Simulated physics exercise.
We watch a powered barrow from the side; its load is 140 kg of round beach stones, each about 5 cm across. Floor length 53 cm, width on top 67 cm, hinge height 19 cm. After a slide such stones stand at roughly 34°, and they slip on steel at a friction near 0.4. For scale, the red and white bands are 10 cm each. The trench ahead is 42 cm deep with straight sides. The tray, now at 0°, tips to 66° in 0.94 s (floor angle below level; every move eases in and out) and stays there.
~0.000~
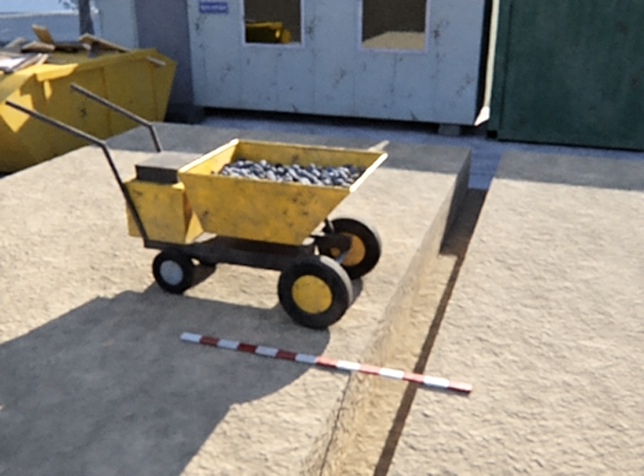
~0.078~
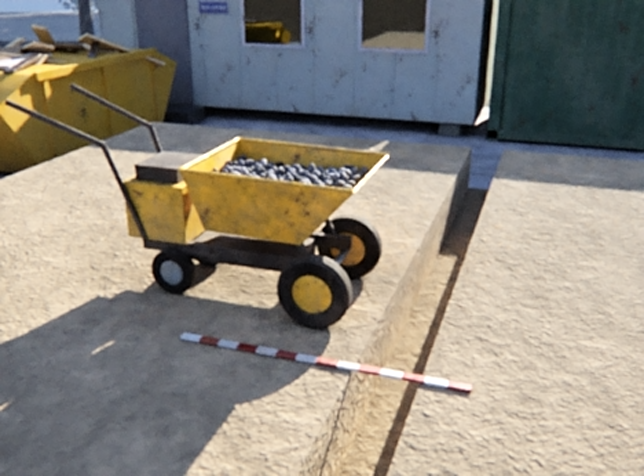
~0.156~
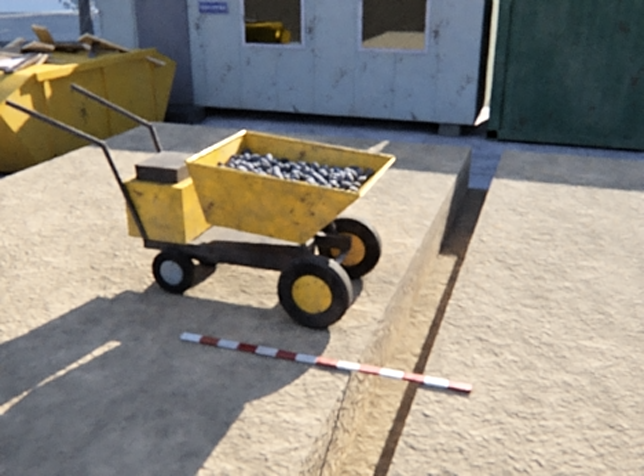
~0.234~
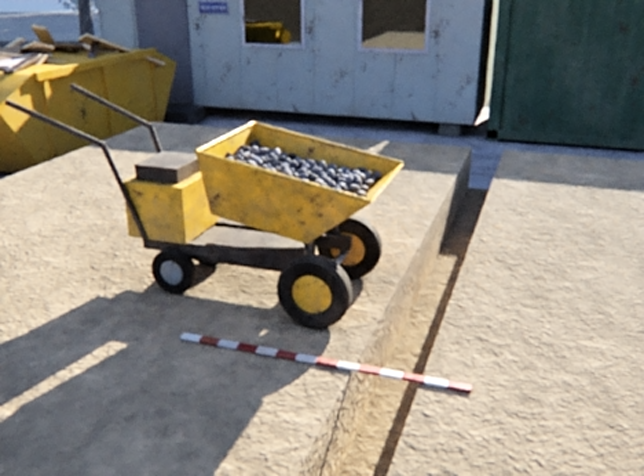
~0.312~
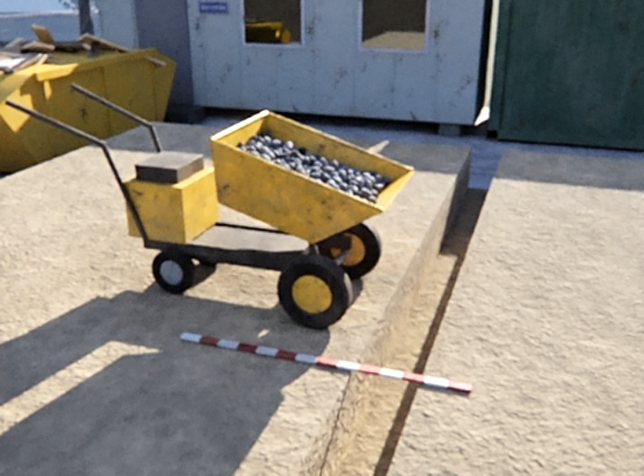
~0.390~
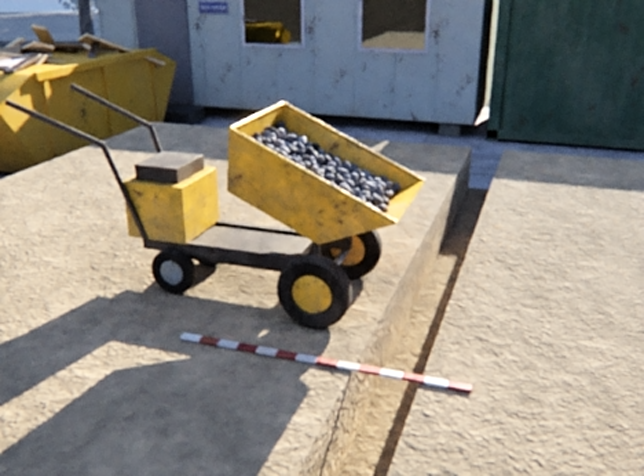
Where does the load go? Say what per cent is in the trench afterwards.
Close to 14 in a hundred.
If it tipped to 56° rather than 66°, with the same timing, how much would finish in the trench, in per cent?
It would be near 20 per cent.
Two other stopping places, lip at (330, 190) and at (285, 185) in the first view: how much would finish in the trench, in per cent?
First some 30, then 75 per cent.
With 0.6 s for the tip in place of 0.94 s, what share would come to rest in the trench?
Then about 10 per cent.
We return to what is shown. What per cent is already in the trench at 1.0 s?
Some 0 per cent.
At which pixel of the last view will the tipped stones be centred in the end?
Around (505, 323).
After 0.7 s the floor is at 55°; 100 % in the tray; the foremost stones are at (426, 250).
After 1.0 s the floor is at 66°; 71 % in the tray, 29 % past the trench; the foremost stones are at (521, 322).
After 1.4 s the floor is at 66°; 27 % in the tray, 73 % past the trench; the foremost stones are past the picture's edge.
After 3.3 s the floor is at 66°; 0 % in the tray, 14 % in the trench, 86 % past the trench; the foremost stones are past the picture's edge.
